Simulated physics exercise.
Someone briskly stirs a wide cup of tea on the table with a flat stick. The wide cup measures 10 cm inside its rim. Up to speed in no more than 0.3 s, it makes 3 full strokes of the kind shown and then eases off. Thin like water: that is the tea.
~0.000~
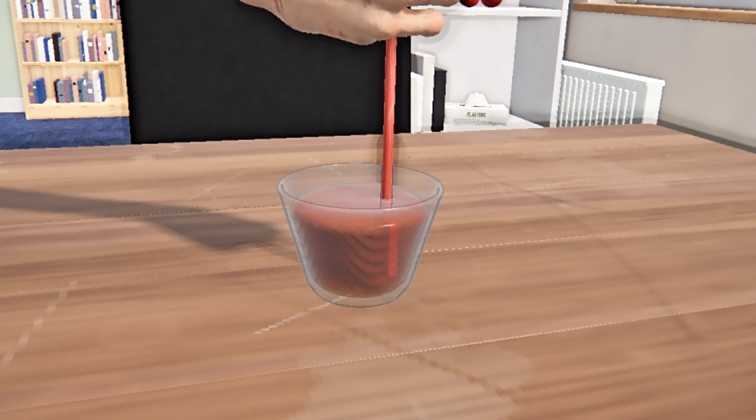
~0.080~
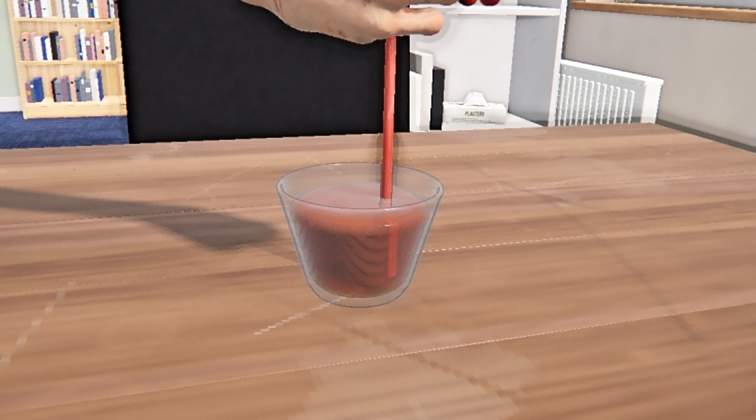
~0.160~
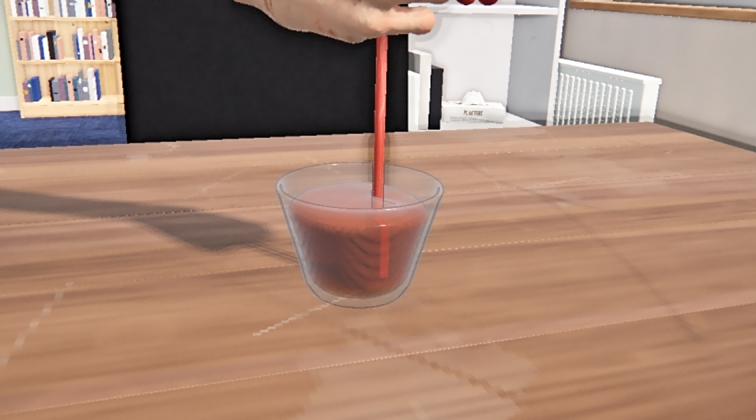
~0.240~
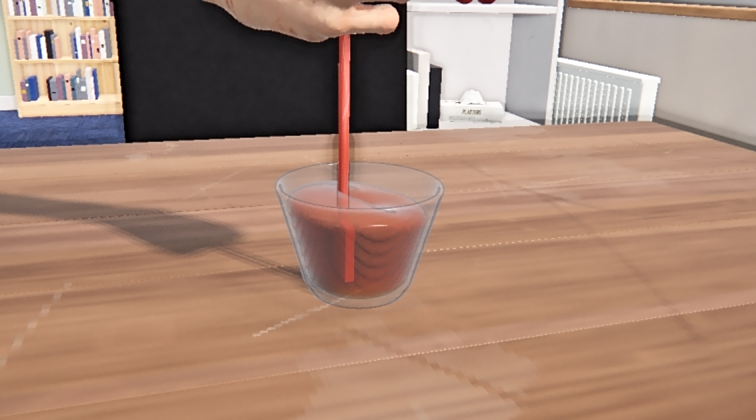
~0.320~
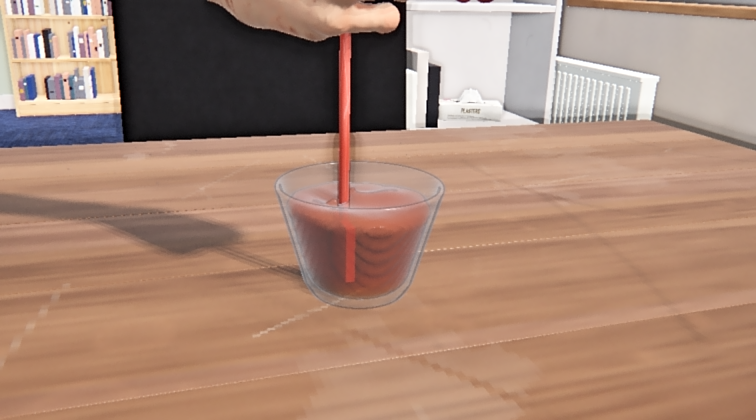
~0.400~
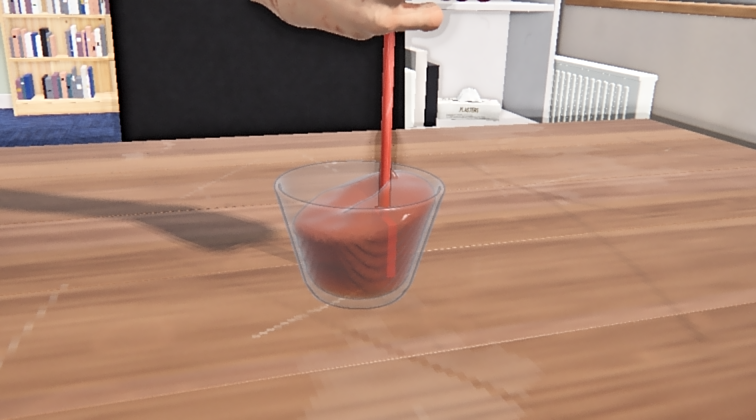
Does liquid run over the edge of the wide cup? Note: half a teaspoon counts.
Some gets out.
By 0.58 s 2 ml is over the rim.
By 0.76 s 4 ml is over the rim.
By 0.94 s 4 ml is over the rim.
By 1.12 s 5 ml is over the rim.
At rest 5 ml is over the rim.
